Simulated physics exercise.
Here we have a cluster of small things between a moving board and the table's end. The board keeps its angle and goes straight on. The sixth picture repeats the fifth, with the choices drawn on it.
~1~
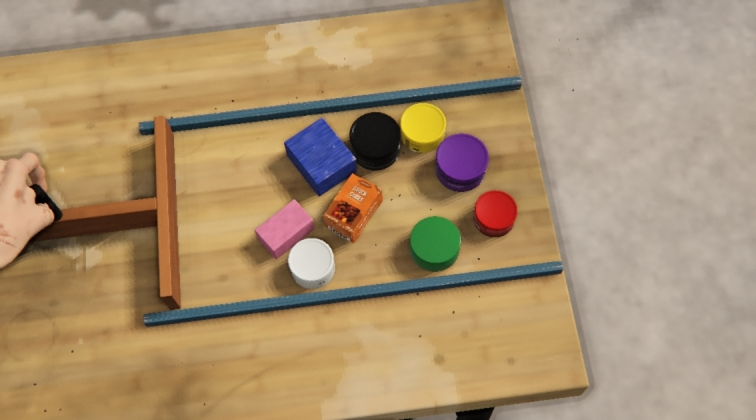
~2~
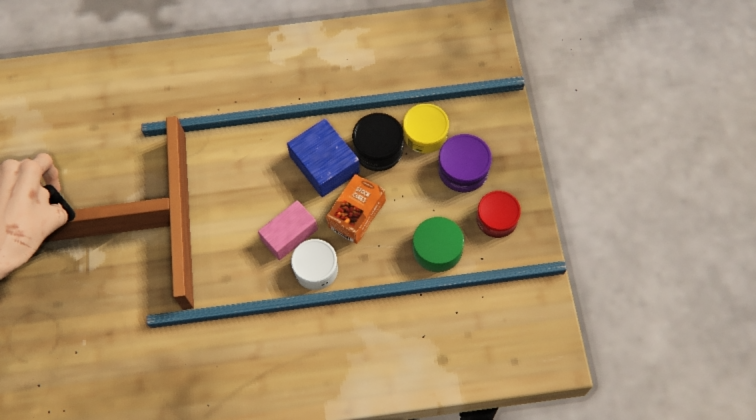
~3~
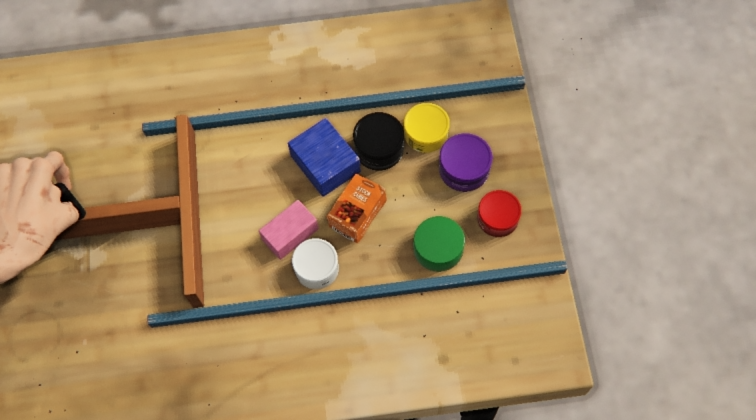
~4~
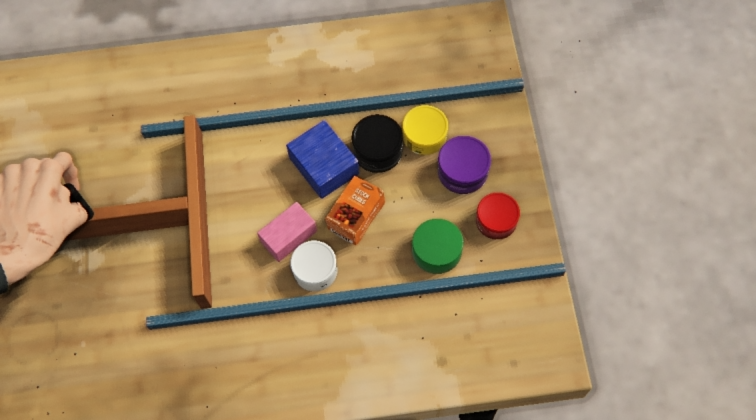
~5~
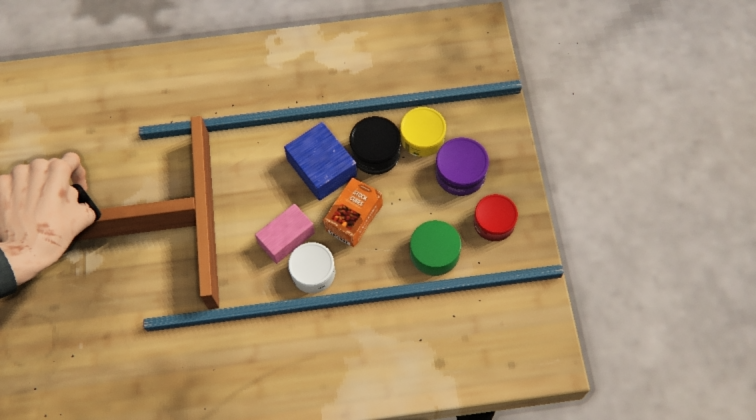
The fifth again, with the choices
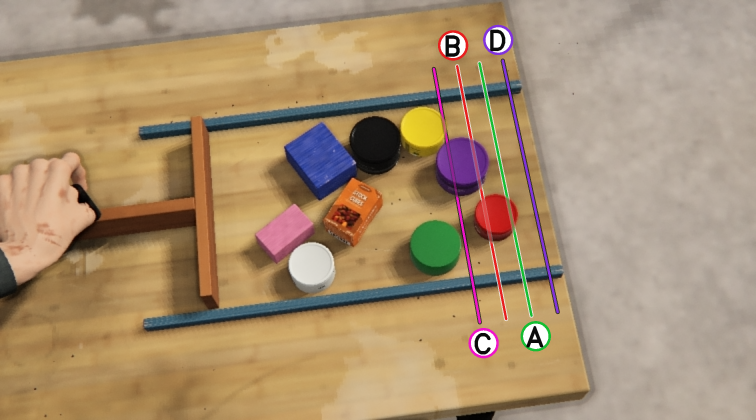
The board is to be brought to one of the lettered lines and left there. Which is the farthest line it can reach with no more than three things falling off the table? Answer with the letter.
Line C.
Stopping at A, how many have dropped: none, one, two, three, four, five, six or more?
By then, six or more.
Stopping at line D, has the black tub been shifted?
Yes.
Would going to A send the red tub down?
Yes.
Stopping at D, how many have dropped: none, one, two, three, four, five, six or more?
Six or more.
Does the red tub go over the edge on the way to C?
Yes.
On the marked copy, A at (504, 182); B at (480, 185); C at (455, 188); D at (529, 179).
Following C. Soon after the start, board (292, 190); white jar (330, 267); blue block (330, 161).
Later, board (383, 179); yellow tub (481, 112); red tub (502, 224).
In the end, board (452, 170); red tub over the edge; purple jar over the edge; two fallen.
As for the rest, A drops six; B drops five; D drops nine.
